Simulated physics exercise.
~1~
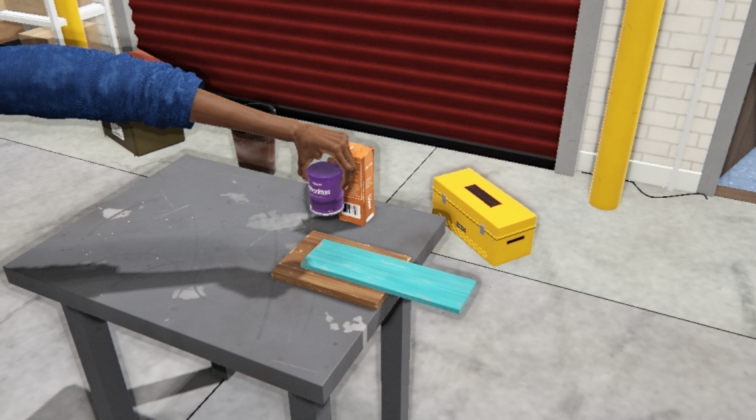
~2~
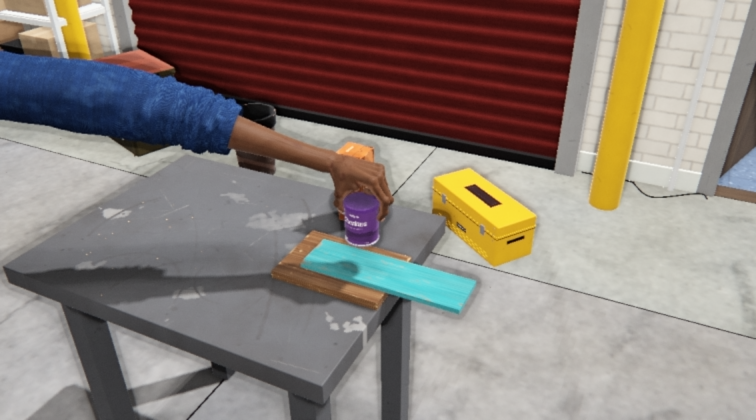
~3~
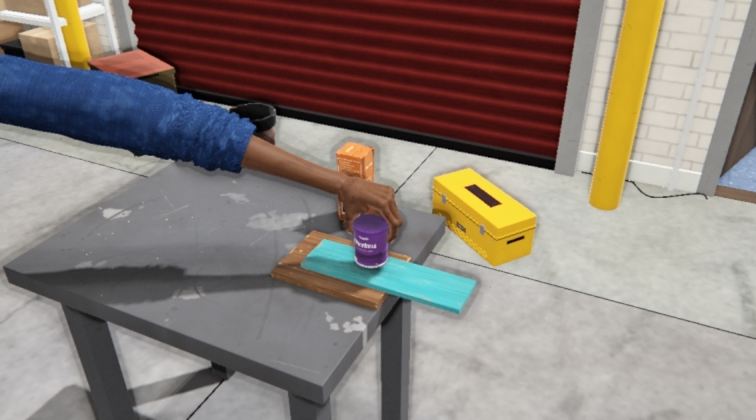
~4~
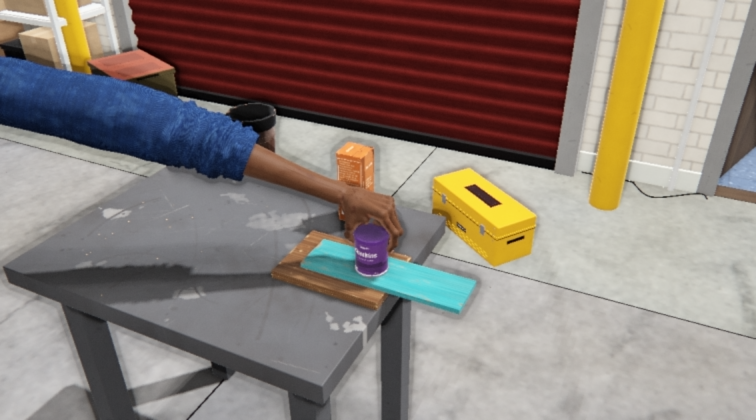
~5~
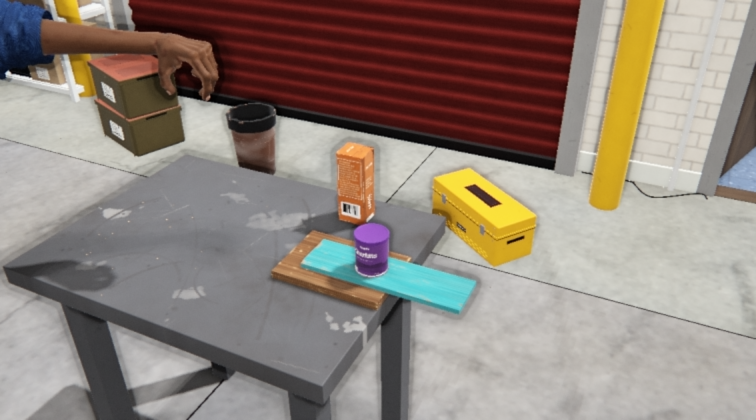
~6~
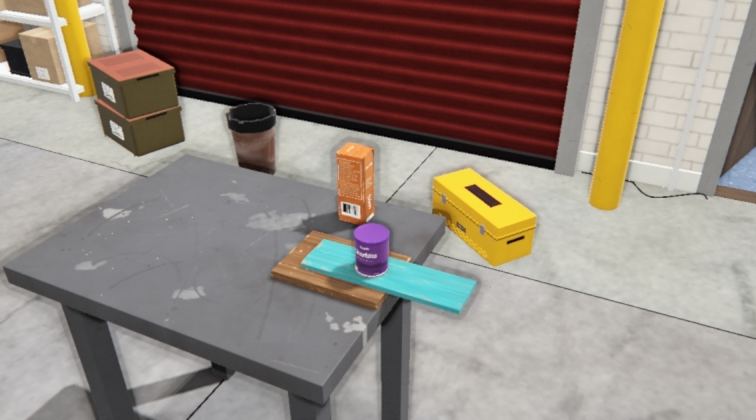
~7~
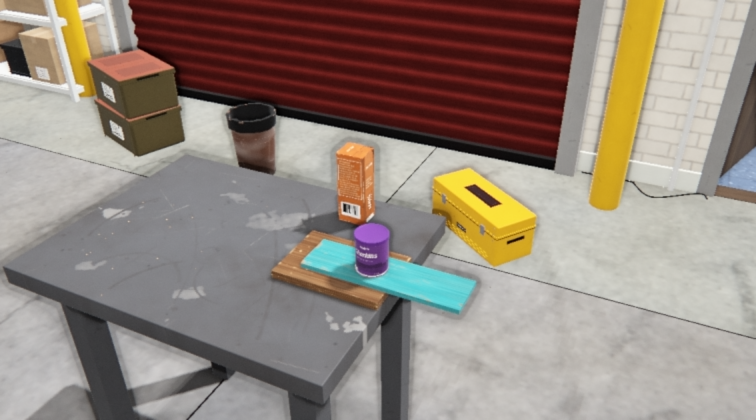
Hand setting a purple tin on a turquoise plank overhanging a brown slab, then withdrawing left as the plank stays balanced.
